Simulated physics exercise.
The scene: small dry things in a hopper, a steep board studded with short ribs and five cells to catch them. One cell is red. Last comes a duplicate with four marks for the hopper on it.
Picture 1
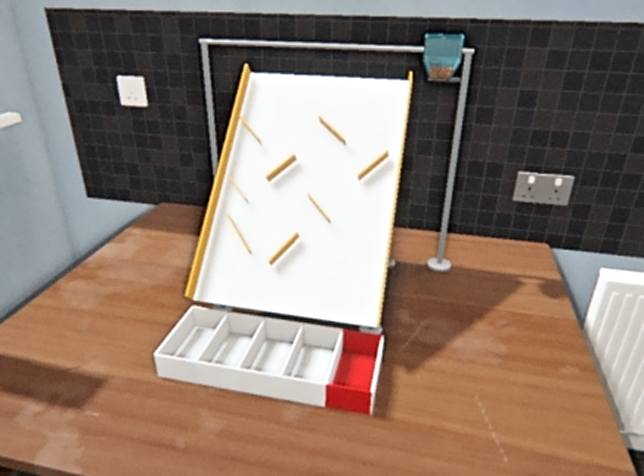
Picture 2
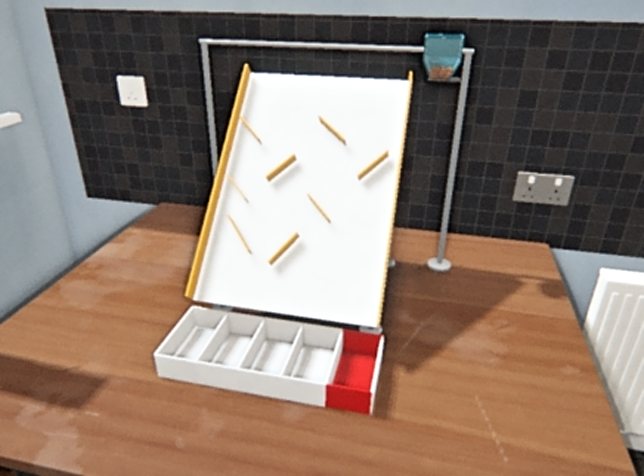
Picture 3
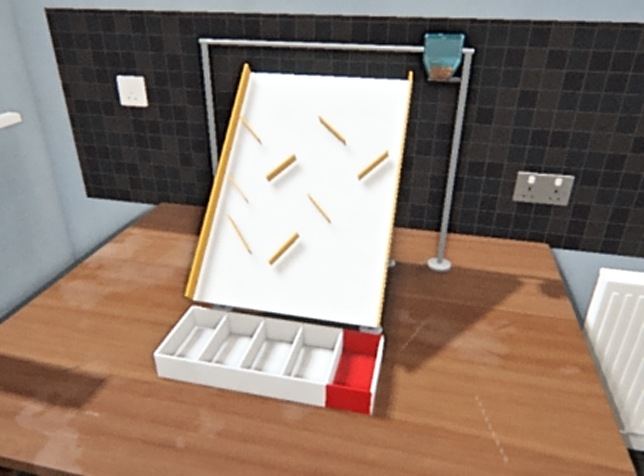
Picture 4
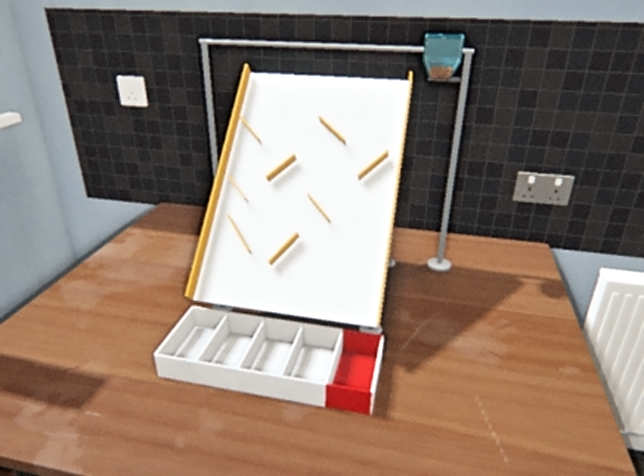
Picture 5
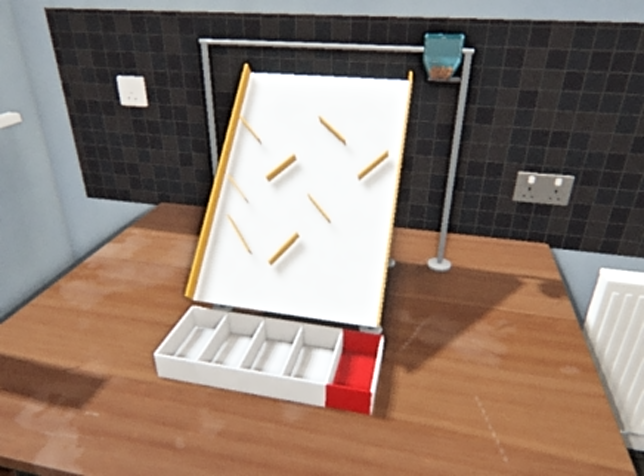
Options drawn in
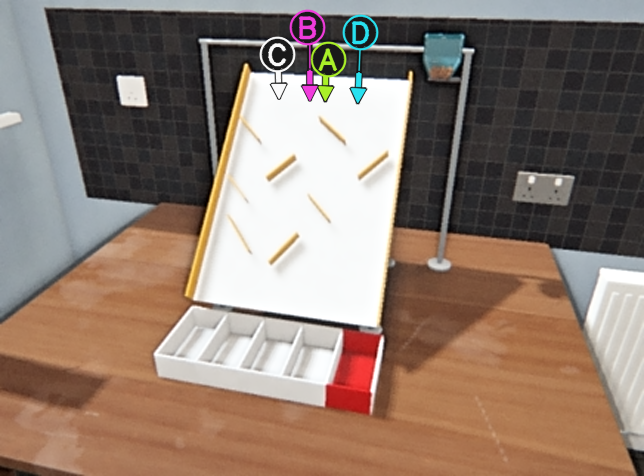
In this clip, a small teal hopper hangs from a metal frame above a steep white board with short yellow ribs, with a five-cell tray below whose rightmost cell is red; nothing visibly moves.
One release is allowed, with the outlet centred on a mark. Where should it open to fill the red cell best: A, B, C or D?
Best: D.
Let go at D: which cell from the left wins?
It is the fifth one.
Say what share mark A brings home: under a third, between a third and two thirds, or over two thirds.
It is under a third.
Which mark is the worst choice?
Here it is mark C.
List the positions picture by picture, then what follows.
The first frame shows hopper at (441, 71), cereal balls, door shut.
The second frame shows ribs (240, 116) to (259, 139), (319, 115) to (345, 139), (265, 177) to (295, 153).
The third frame shows ribs (358, 175) to (388, 150), (228, 175) to (245, 198), (308, 193) to (329, 219).
The fourth frame shows ribs (228, 215) to (248, 251), (267, 262) to (297, 232).
The fifth frame shows red cell at (348, 398), number 5 of 5 from the left.
On the marked copy, mark A meets the board at (325, 95); mark B meets the board at (309, 95); mark C meets the board at (278, 93); mark D meets the board at (357, 97).
Choosing A, about a quarter in the red cell, most in other cells, a stray few outside the box.
Choosing B, about a quarter in the red cell, most in other cells.
Choosing C, a stray few in the red cell, nearly all in other cells.
Choosing D, about two thirds in the red cell, about a third in other cells, a stray few outside the box.
